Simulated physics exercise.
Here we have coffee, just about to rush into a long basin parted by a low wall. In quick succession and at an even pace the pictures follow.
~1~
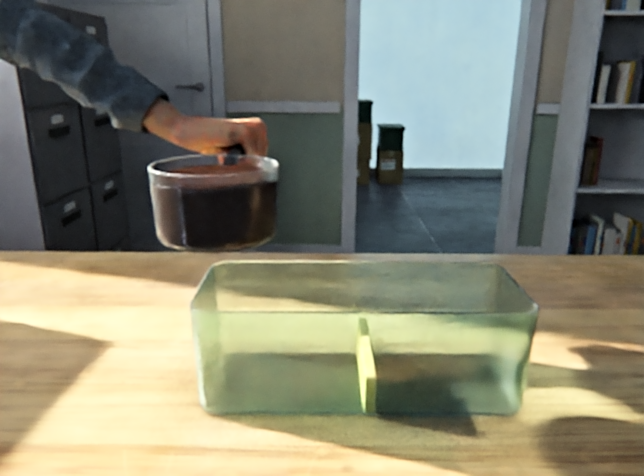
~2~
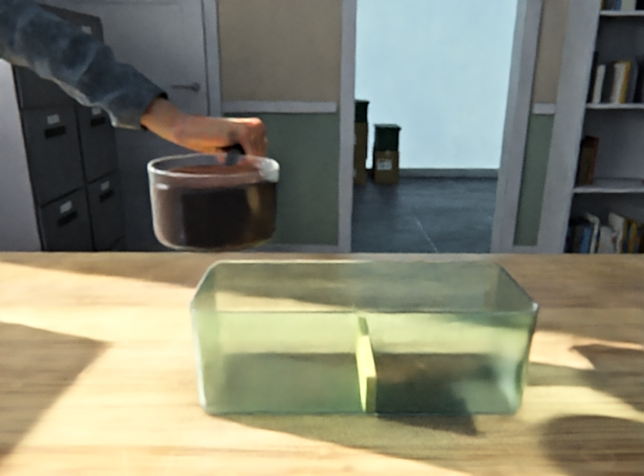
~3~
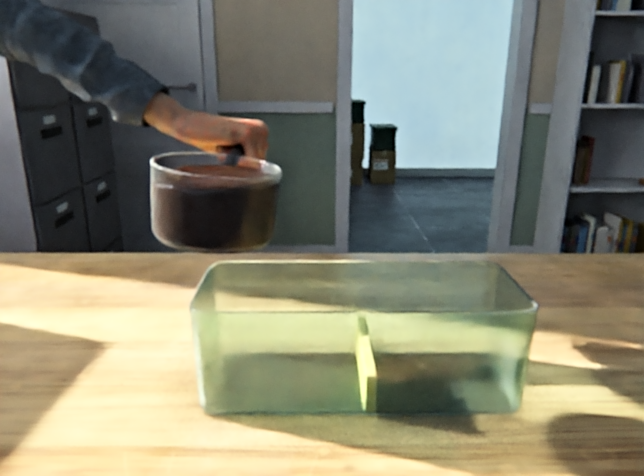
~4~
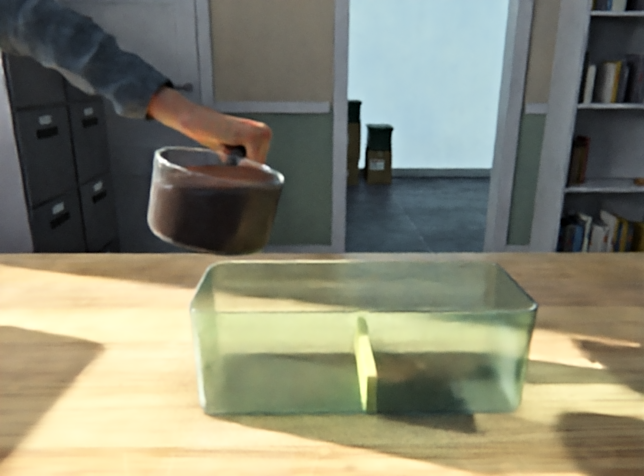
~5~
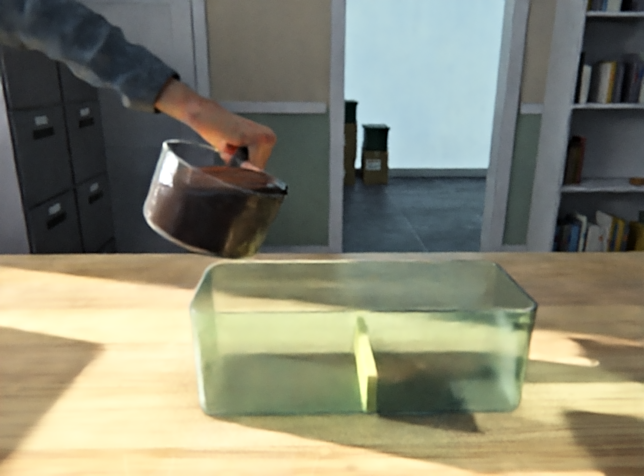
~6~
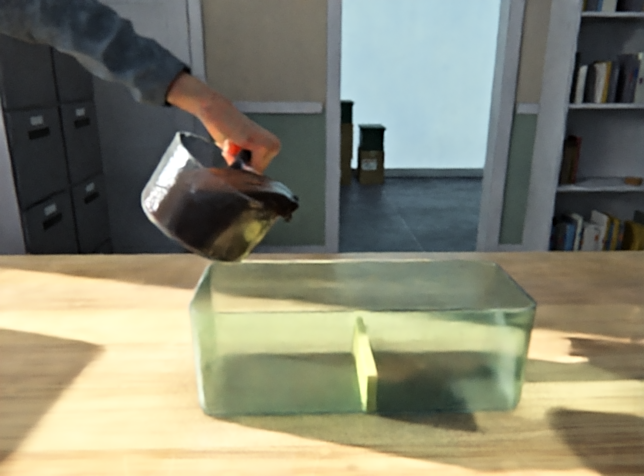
In a sunlit room with filing cabinets and bookshelves, a hand holds a clear pot of dark coffee level above a long, greenish glass basin parted by a low wall. The hand tilts the pot to the right, slightly at first, then steeply, and the coffee shifts to its lowered right rim.
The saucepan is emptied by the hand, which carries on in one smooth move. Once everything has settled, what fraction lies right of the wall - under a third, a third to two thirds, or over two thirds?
The share right of the wall is going to stay short of a third.
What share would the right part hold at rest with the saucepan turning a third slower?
About 5 per cent.
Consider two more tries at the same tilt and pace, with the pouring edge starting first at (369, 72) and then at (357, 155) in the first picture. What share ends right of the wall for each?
About 85 per cent, then about 75 per cent.
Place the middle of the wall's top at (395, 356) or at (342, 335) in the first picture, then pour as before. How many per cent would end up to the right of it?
Note - case one near 25 %, case two near 20 %.
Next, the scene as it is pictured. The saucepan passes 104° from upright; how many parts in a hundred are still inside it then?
Close to 20 parts in a hundred remain.
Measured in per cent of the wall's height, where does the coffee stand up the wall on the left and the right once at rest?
The left reads 70 in a hundred and the right 10 in a hundred.
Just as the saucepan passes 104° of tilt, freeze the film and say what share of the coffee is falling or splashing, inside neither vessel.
25 per cent.
A moment on, the saucepan is tipped right over and 22 per cent is still to pour, 54 is left of the wall and 0 right of it.
Next, the saucepan is tipped right over and 2 per cent is still to pour, 91 is left of the wall and 4 right of it.
Then the saucepan is tipped right over and 0 per cent is still to pour, 90 is left of the wall and 9 right of it.
Later the saucepan is tipped right over and 0 per cent is still to pour, 89 is left of the wall and 10 right of it.
At rest 89 per cent lies left of the wall, 10 right of it and 1 outside.
